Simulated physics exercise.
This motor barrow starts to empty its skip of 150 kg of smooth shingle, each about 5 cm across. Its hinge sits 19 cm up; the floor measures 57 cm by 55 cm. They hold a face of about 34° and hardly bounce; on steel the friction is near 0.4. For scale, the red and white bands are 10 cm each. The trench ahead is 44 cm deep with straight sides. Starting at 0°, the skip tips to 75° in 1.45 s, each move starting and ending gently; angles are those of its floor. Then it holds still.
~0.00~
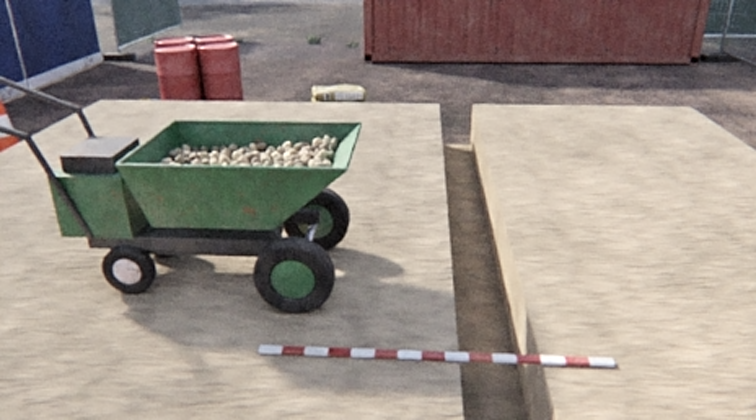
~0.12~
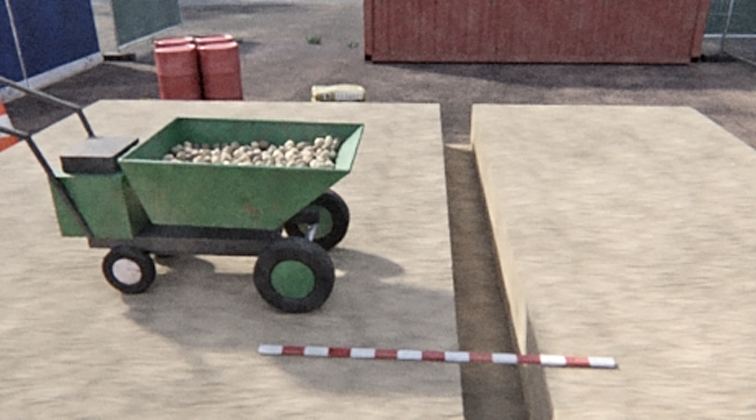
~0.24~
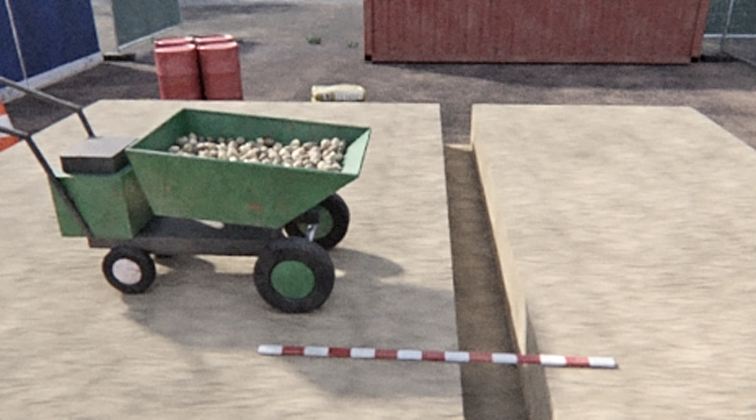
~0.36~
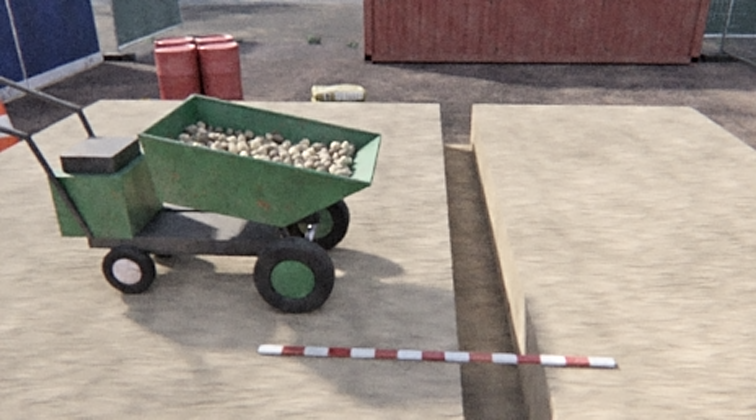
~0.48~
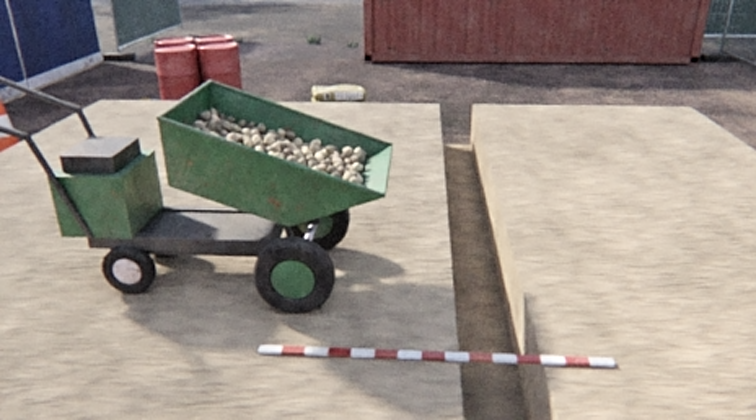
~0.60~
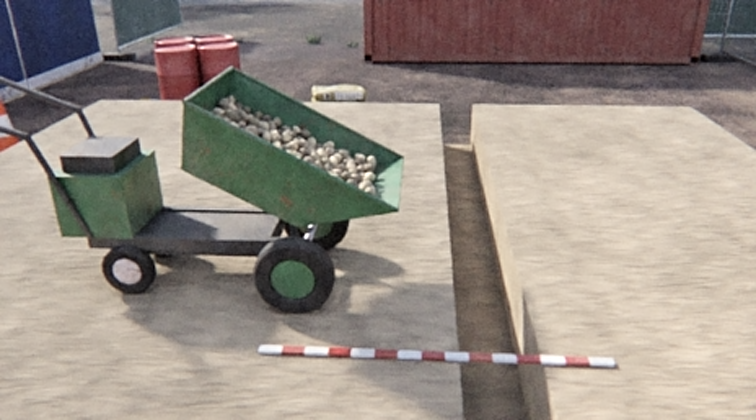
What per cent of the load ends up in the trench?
Some 78 per cent of it.
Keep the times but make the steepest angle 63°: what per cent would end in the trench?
Then about 95 per cent.
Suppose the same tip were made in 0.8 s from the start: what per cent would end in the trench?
It would be near 80 per cent.
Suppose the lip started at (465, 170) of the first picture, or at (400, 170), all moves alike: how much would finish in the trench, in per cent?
First some 5, then 90 per cent.
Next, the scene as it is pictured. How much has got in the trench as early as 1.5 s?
About 55 per cent by then.
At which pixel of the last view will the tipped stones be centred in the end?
Their middle is at about (481, 338).
After 1.1 s the floor is at 63°; 99 % in the skip, 1 % short of the trench; the foremost stones are at (440, 259).
After 1.5 s the floor is at 75°; 32 % in the skip, 13 % short of the trench, 55 % in the trench; the foremost stones are at (522, 335).
After 1.9 s the floor is at 75°; 12 % in the skip, 14 % short of the trench, 73 % in the trench; the foremost stones are at (534, 326).
After 3.8 s the floor is at 75°; 7 % in the skip, 14 % short of the trench, 78 % in the trench; the foremost stones are at (539, 318).
